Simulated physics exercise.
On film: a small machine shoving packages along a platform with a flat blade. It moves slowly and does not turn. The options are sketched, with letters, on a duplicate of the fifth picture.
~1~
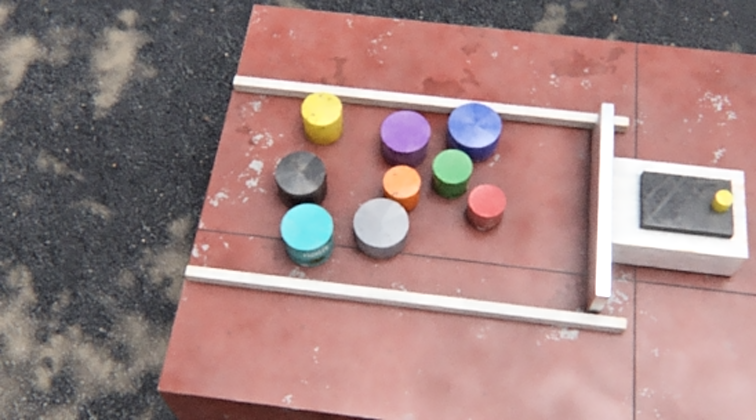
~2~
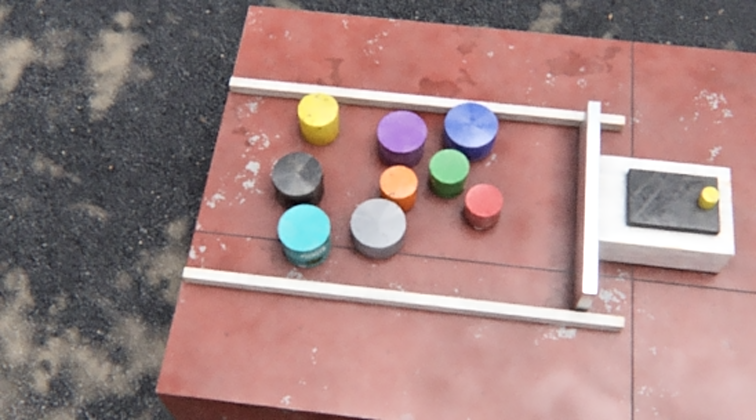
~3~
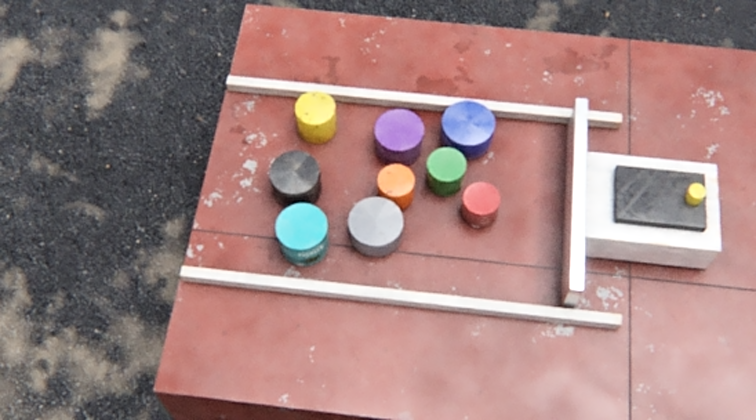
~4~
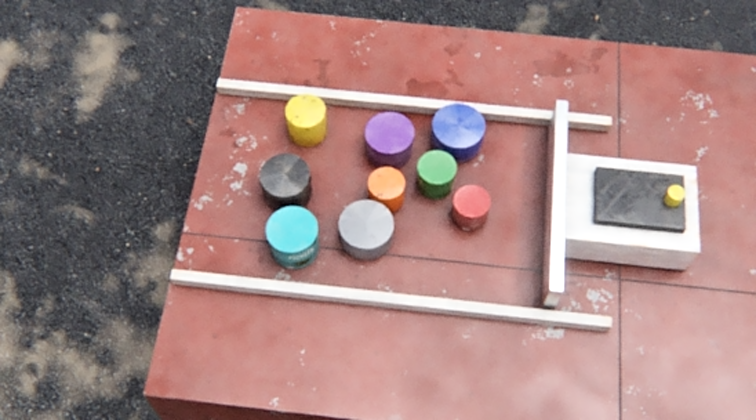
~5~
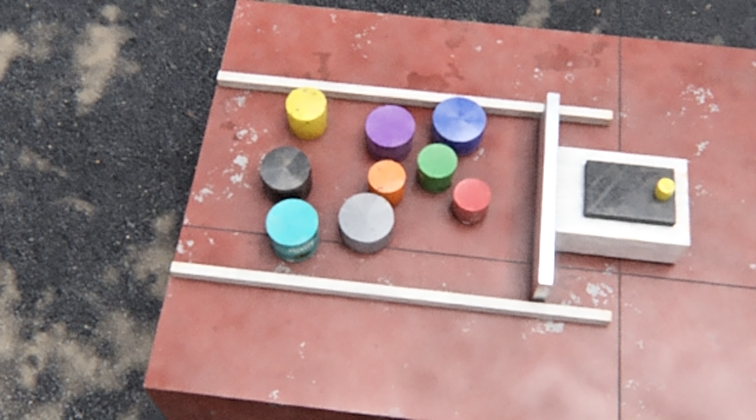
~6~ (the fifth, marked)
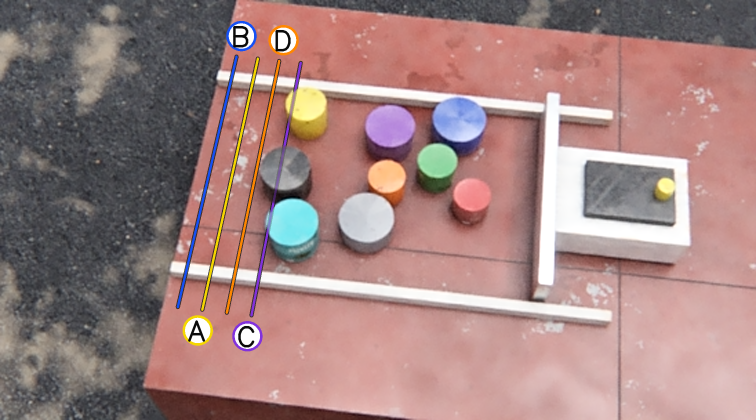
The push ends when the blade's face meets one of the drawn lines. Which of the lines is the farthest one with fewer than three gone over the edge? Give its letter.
As far as mark C.
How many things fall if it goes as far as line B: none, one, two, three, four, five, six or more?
Six or more.
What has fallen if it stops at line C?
The black canister goes over.
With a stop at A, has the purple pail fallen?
Yes.
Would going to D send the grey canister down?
No.
On the marked copy, A at (232, 175); B at (209, 173); C at (278, 180); D at (255, 178).
Taking C. A third of the way, robot (522, 181); blue canister (422, 121); purple pail (376, 136).
Two thirds of the way, robot (424, 170); black canister (256, 173); turquoise pail (258, 230).
When it is over, robot (350, 162); black canister over the edge; turquoise pail (184, 225); one fallen.
As for the rest, A drops five; B drops nine; D drops three.
